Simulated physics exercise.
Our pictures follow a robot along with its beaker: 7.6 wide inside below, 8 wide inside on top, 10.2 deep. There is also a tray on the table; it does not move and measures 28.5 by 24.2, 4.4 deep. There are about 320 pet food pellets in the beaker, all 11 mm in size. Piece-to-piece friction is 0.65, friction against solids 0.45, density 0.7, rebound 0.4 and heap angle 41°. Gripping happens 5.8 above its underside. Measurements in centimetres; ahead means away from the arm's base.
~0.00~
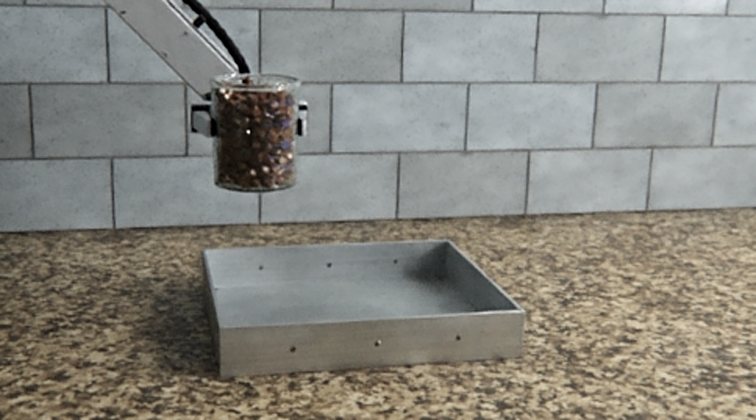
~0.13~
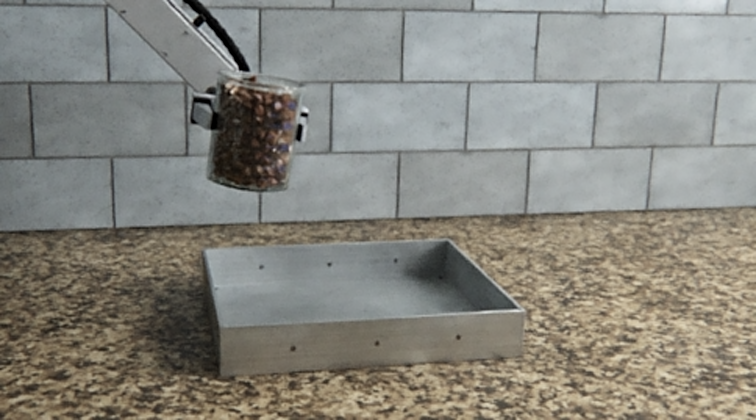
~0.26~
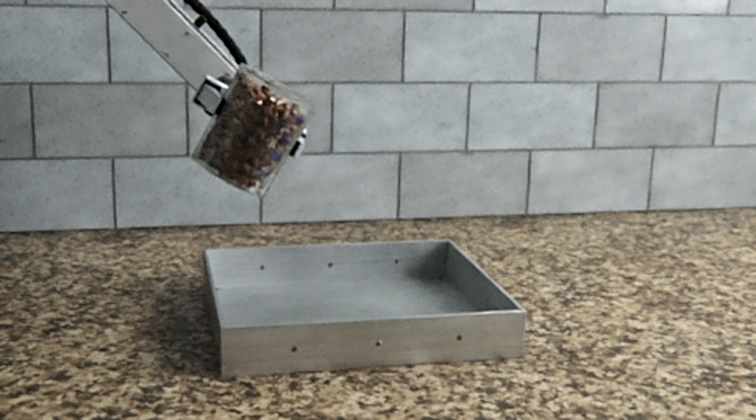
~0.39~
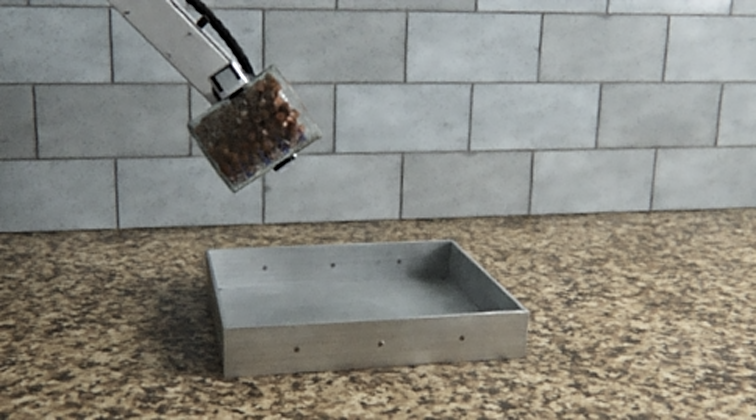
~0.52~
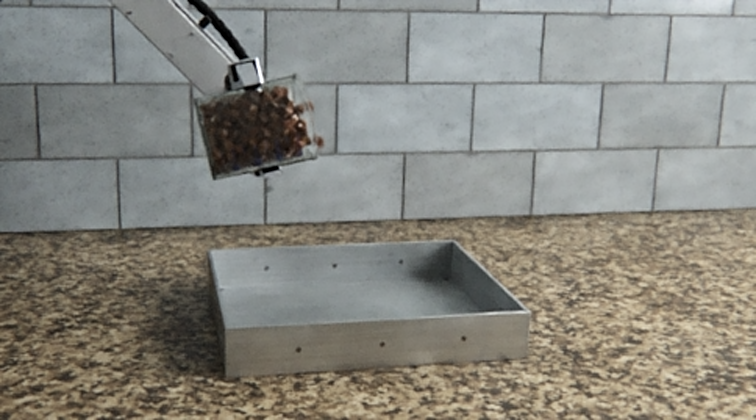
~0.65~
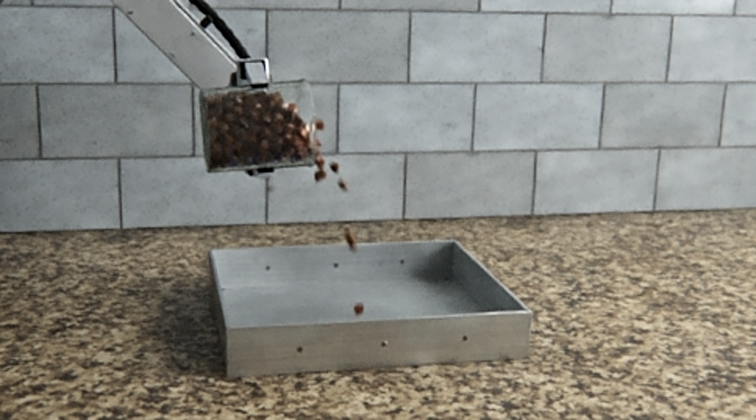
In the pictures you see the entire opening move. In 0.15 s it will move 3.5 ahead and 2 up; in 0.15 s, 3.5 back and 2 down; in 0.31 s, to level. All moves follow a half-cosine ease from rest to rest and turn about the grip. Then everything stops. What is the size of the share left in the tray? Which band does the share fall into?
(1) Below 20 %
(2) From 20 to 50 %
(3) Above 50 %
The answer is 2.
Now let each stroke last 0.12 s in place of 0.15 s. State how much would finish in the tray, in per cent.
Then roughly 55 percent.
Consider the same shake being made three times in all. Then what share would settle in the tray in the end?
Approx. 65 per cent.
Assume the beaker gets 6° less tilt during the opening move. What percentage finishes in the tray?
Estimate: Close to 30 in a hundred.
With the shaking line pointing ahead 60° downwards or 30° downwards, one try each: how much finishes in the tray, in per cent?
Estimates, in order: 15 % then 20 %.
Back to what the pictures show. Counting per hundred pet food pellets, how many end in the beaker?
Roughly 65 percent.
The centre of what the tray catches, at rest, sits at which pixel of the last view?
Roughly at pixel (377, 312).
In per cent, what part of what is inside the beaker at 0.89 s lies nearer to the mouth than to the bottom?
65 per cent.
By 0.89 s, tilted 86° forward, highest piece 24 above the table; 277 in the beaker, 20 in the tray, 28 in flight or on a rim.
By 1.14 s, tilted 29° forward, highest piece 25 above the table; 204 in the beaker, 117 in the tray, 4 in flight or on a rim.
By 1.46 s, level, highest piece 23 above the table; 204 in the beaker, 121 in the tray.
By 2.51 s, level, highest piece 23 above the table; 204 in the beaker, 121 in the tray.
Final count, 204 in the beaker, 121 in the tray. That is 37 % in the tray.
